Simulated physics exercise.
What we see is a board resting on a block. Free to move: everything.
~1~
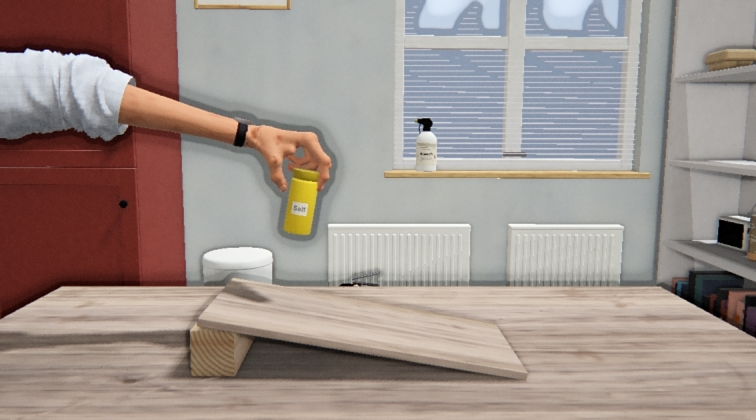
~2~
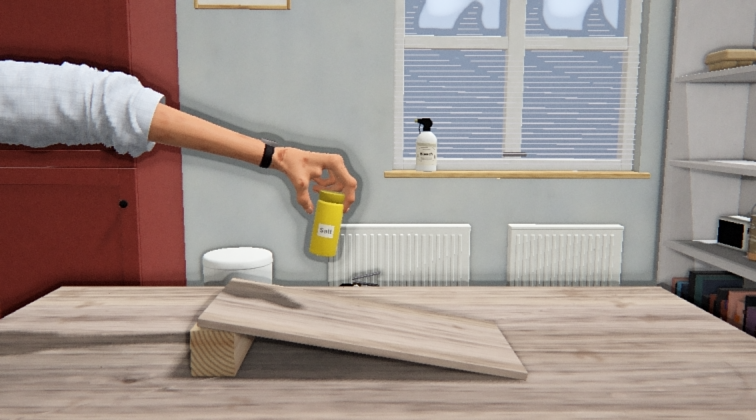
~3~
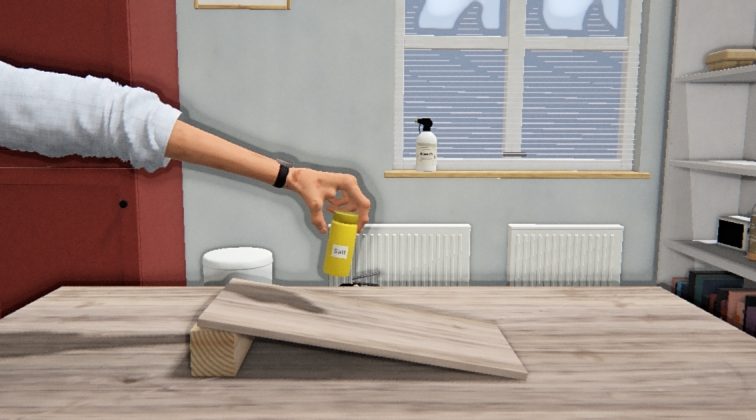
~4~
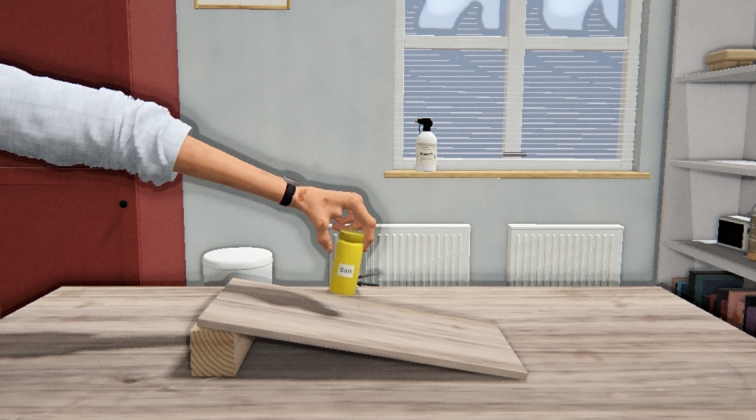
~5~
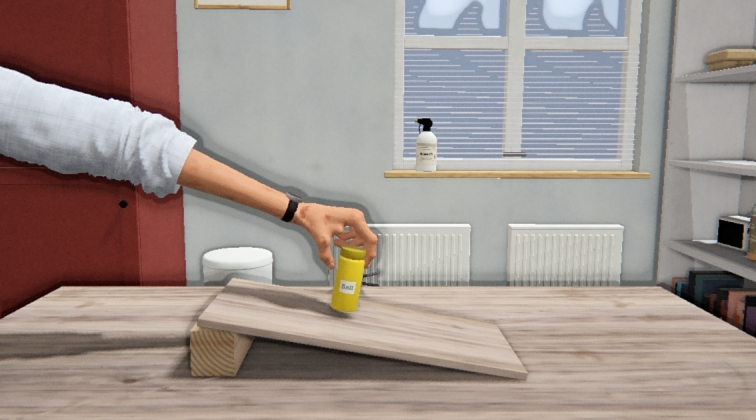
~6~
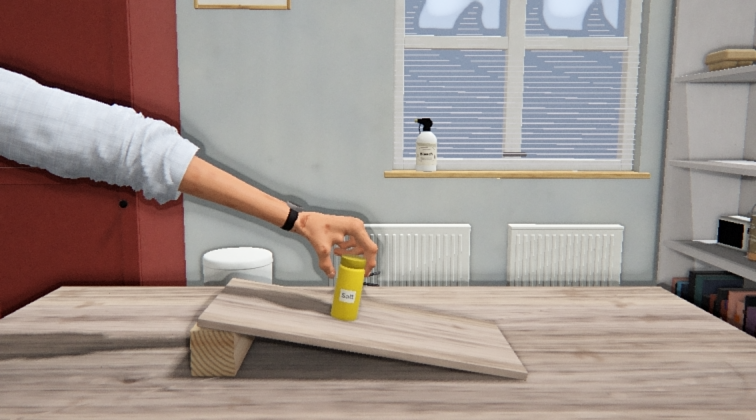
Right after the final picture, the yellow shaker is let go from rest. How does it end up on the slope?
Well, it sits parked there after that.
Then, 0.20 s later than the last frame, all is still.
Then, 0.40 s later than the last frame, yellow shaker resting near (349, 287).
When it is over, it is as before. End places, in pixels of the last picture, yellow shaker near (350, 287). The yellow shaker remains at rest.
